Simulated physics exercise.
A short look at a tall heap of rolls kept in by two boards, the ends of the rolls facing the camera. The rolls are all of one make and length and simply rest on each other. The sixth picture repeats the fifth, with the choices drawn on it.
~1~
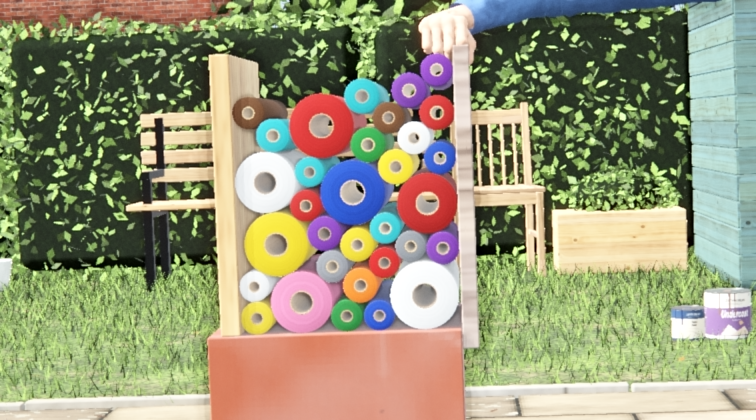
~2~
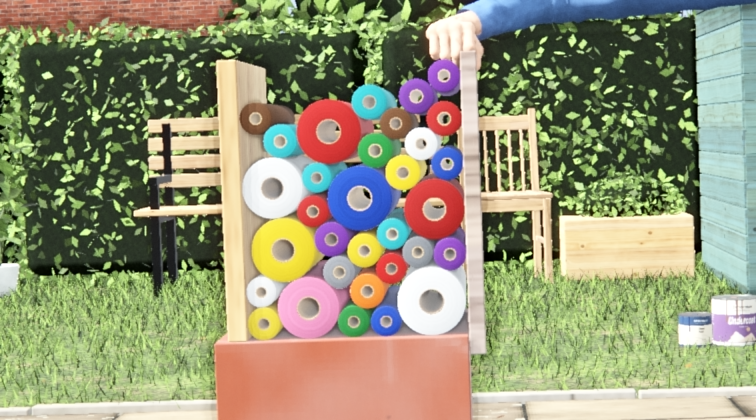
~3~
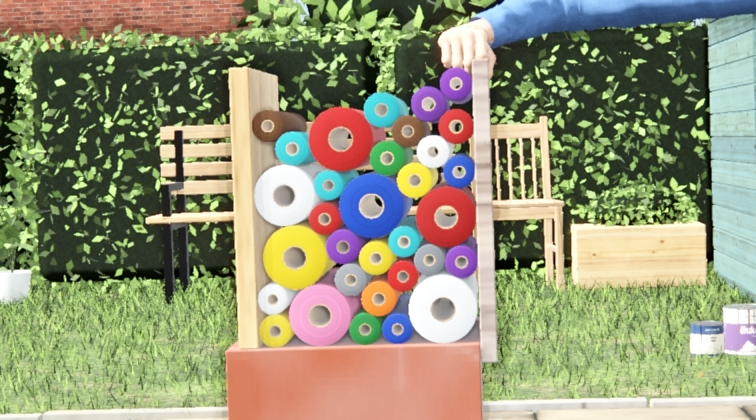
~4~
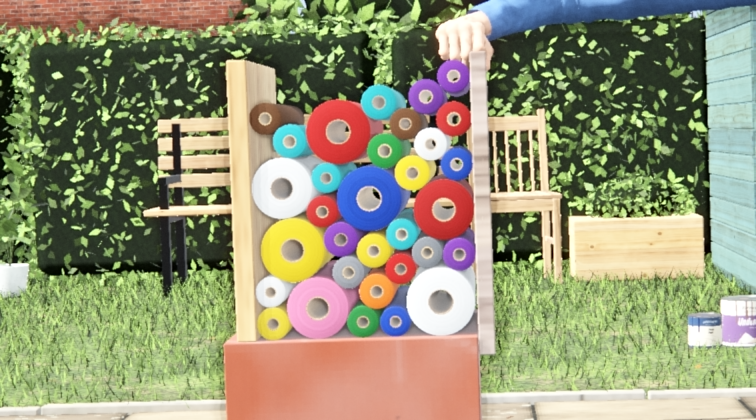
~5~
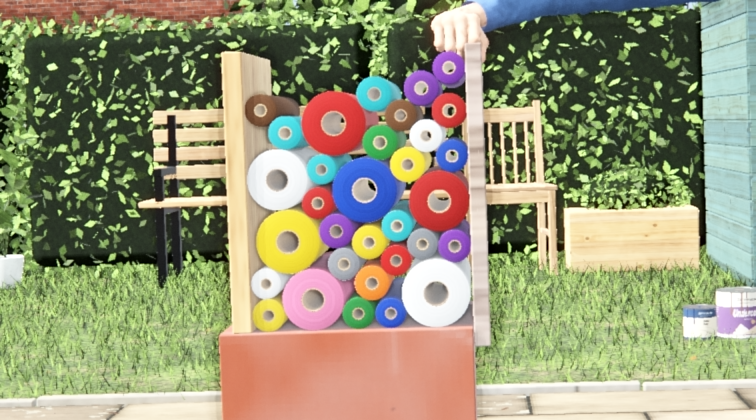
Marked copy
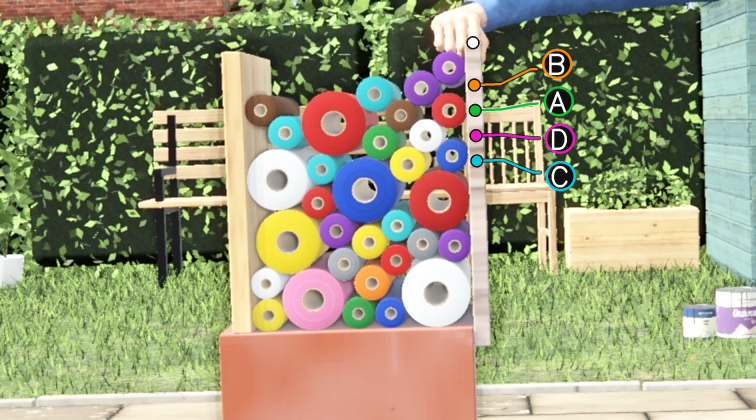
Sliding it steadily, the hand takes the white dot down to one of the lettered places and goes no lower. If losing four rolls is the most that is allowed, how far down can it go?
The lowest mark that will do is C.
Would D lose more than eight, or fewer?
At D, fewer than eight.
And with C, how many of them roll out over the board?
With C, three.
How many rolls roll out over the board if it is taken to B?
With B, none.
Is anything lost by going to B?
At B: No.
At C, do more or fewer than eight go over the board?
It loses fewer than eight.
On the copy, A at (475, 110); B at (474, 85); C at (477, 161); D at (476, 136); the white dot at (473, 43).
On C. First, top of the board (467, 98).
Then, top of the board (469, 160).
Finally, top of the board (469, 161), three out over the board.
By contrast, A none out over the board; B none out over the board; D one out over the board.
